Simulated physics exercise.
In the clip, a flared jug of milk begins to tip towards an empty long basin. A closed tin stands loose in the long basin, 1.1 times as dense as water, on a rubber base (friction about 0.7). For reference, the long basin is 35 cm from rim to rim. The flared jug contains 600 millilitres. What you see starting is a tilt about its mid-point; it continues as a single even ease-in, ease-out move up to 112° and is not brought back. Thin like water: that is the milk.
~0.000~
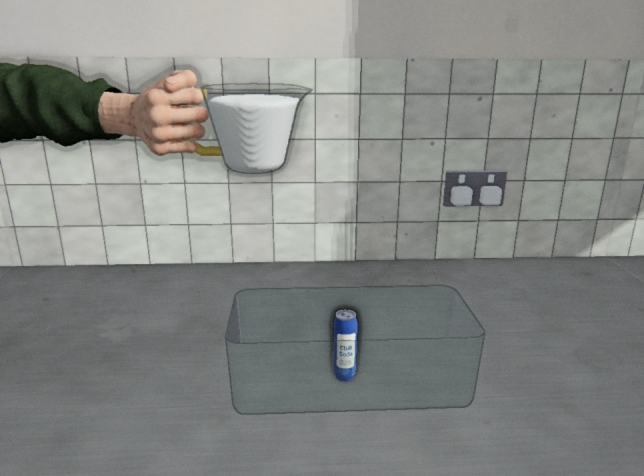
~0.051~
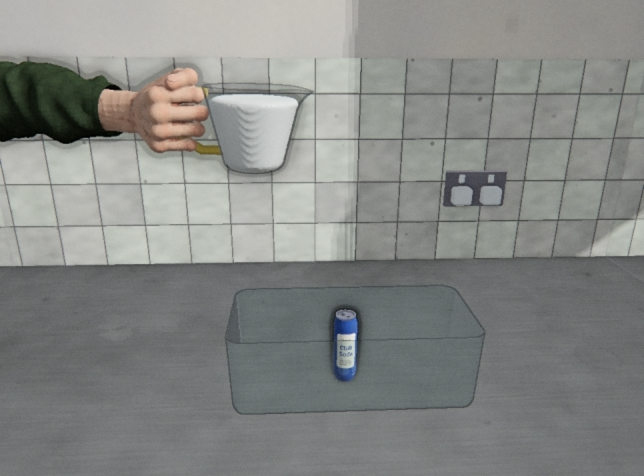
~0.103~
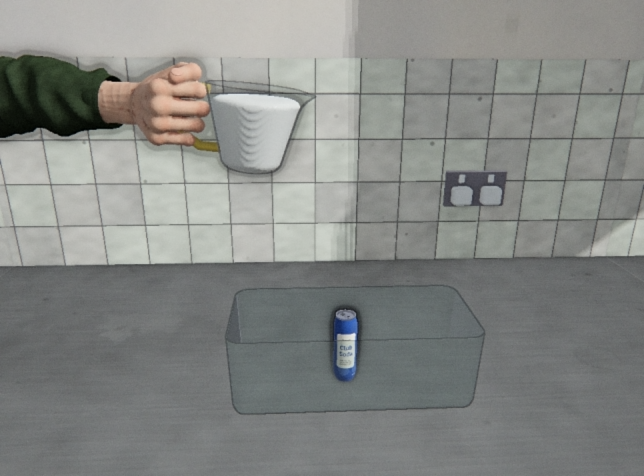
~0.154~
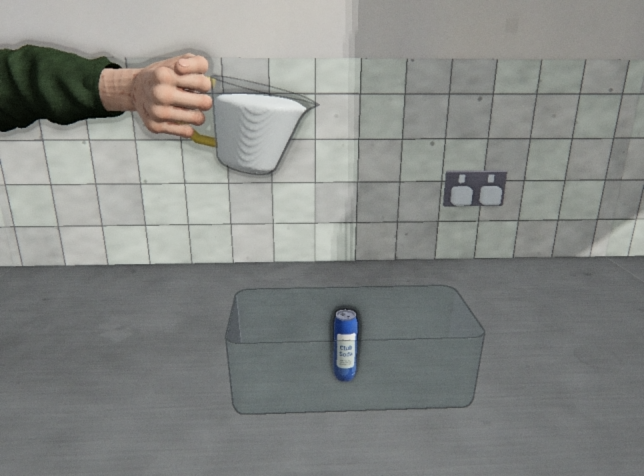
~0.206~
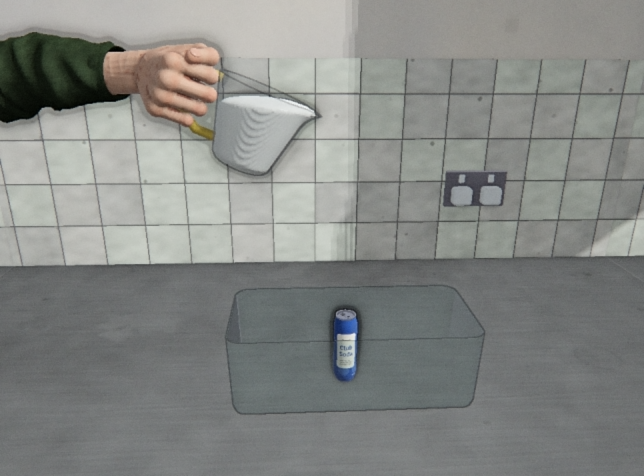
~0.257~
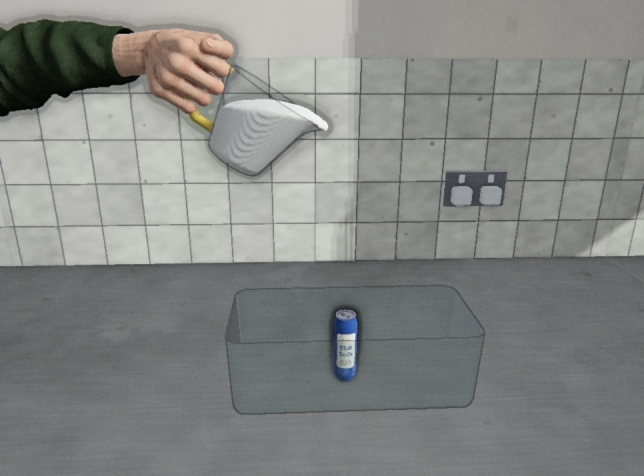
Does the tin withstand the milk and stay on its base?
Yes, I'd say it will ride it out.
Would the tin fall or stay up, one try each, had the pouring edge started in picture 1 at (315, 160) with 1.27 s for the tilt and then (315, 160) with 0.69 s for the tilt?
In the first try it remains standing; in the second it comes down.
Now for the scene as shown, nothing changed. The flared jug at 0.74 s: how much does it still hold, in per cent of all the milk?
Close to 1 percent of the total.
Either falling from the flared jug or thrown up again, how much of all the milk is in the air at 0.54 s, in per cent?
My guess is roughly 54 %.
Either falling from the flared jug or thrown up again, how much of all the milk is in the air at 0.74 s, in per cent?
Roughly 20 %.
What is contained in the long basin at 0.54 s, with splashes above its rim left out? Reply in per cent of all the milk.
Fraction in basin: Approx. 16%.
Then, 0.54 s in, the tilt is 99° and 31 per cent is still to pour; the tin stands where it began.
Then, 0.74 s in, the tilt is 112° and 1 per cent is still to pour; the tin stands where it began.
Then, 0.96 s in, the tilt is 112° and 0 per cent is still to pour; the tin stands where it began.
Then, 1.19 s in, the tilt is 112° and 0 per cent is still to pour; the tin stands where it began.
Finally, the tin stands where it began.
